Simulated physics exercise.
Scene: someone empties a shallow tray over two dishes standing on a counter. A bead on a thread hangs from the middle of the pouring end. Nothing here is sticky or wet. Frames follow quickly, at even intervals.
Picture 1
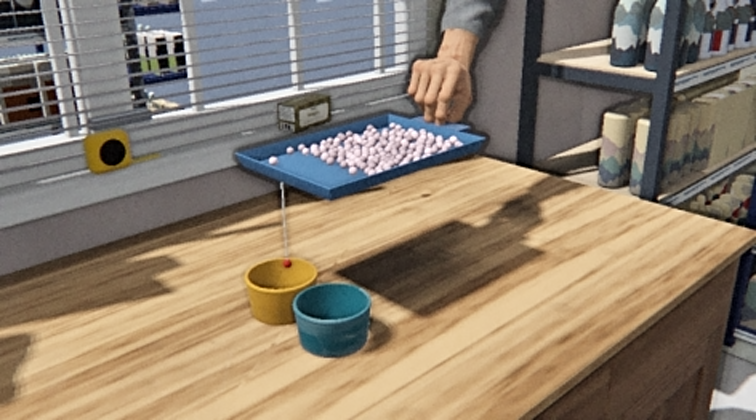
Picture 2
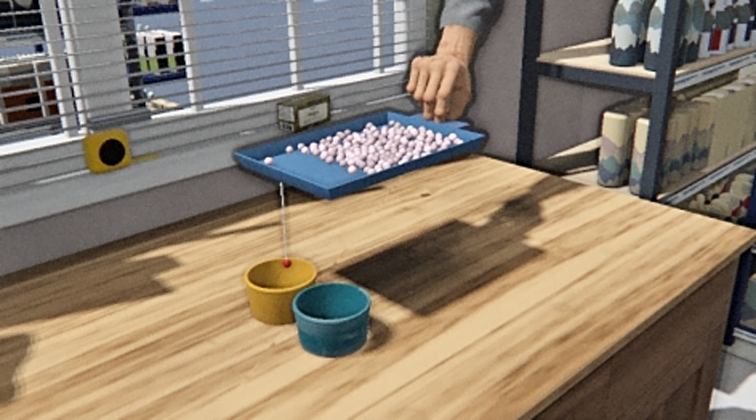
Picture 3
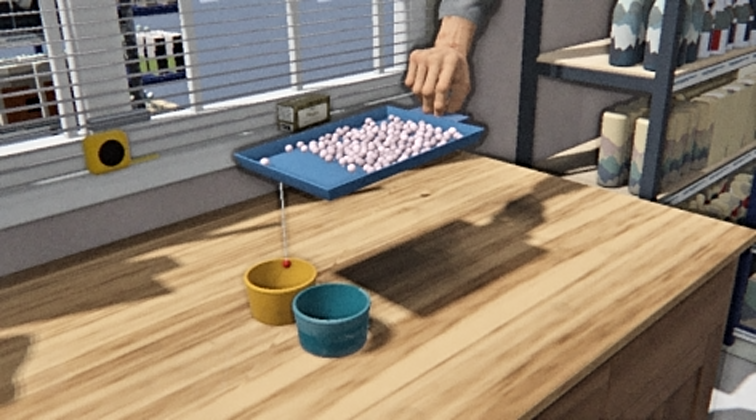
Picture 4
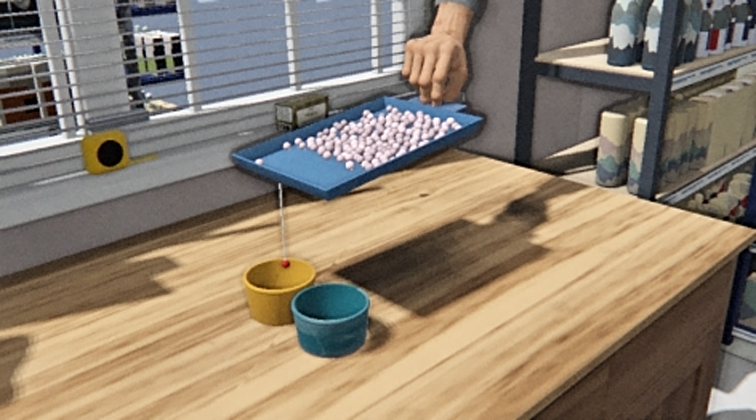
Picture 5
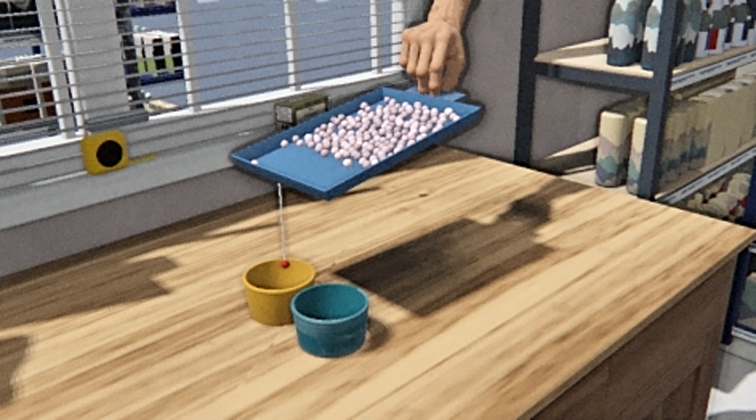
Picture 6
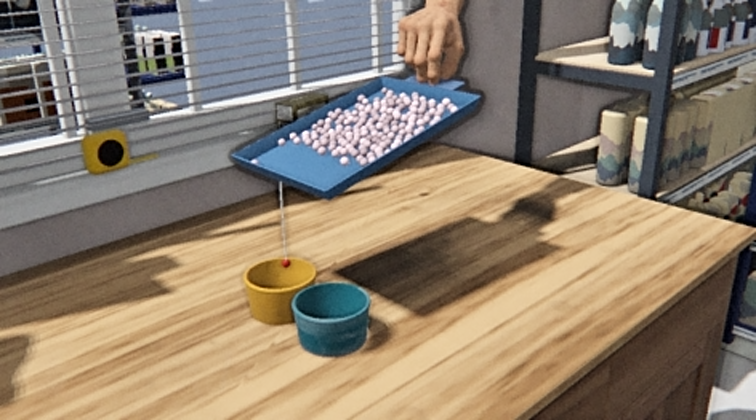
On a wooden counter by a window with blinds, a hand holds a blue tray of pale pink pearls near a yellow dish and a teal dish, a red bead hanging from its near end. The hand slowly raises the far end, tilting the tray slightly, and the pearls shift a little.
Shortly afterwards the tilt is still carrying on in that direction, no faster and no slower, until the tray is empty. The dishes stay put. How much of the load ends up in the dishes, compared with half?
I expect the catch to be short of a majority.
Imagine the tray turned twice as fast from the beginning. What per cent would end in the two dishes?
About 0 per cent.
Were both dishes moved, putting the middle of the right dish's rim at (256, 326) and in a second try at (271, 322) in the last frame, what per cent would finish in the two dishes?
Roughly 10% the first time and 50% the second time.
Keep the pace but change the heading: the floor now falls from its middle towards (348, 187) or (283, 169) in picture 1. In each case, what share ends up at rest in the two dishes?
I'd say roughly 90 percent with the first slope, 10 percent with the other.
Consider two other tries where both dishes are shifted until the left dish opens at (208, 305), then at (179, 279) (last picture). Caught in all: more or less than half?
A minority, then a minority.
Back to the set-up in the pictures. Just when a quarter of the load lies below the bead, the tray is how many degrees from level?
Roughly 75 degrees of tilt.
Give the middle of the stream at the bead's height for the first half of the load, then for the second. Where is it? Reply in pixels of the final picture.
I'd place the first part at (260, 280) and the rest at (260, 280).
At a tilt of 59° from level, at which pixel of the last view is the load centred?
The middle of the load sits near (281, 171).
Soon after the last picture, tray tipped steeply; most on the tray; a stray few in the right dish; a stray few in the left dish; about a quarter outside both; a stray few in the air.
A little later, tray tipped right over; a small part in the right dish; a small part in the left dish; most outside both; a stray few in the air.
Later still, tray tipped past a quarter turn; a small part in the right dish; a small part in the left dish; nearly all outside both.
By the end, tray tipped past a quarter turn; a small part in the right dish; a small part in the left dish; nearly all outside both.
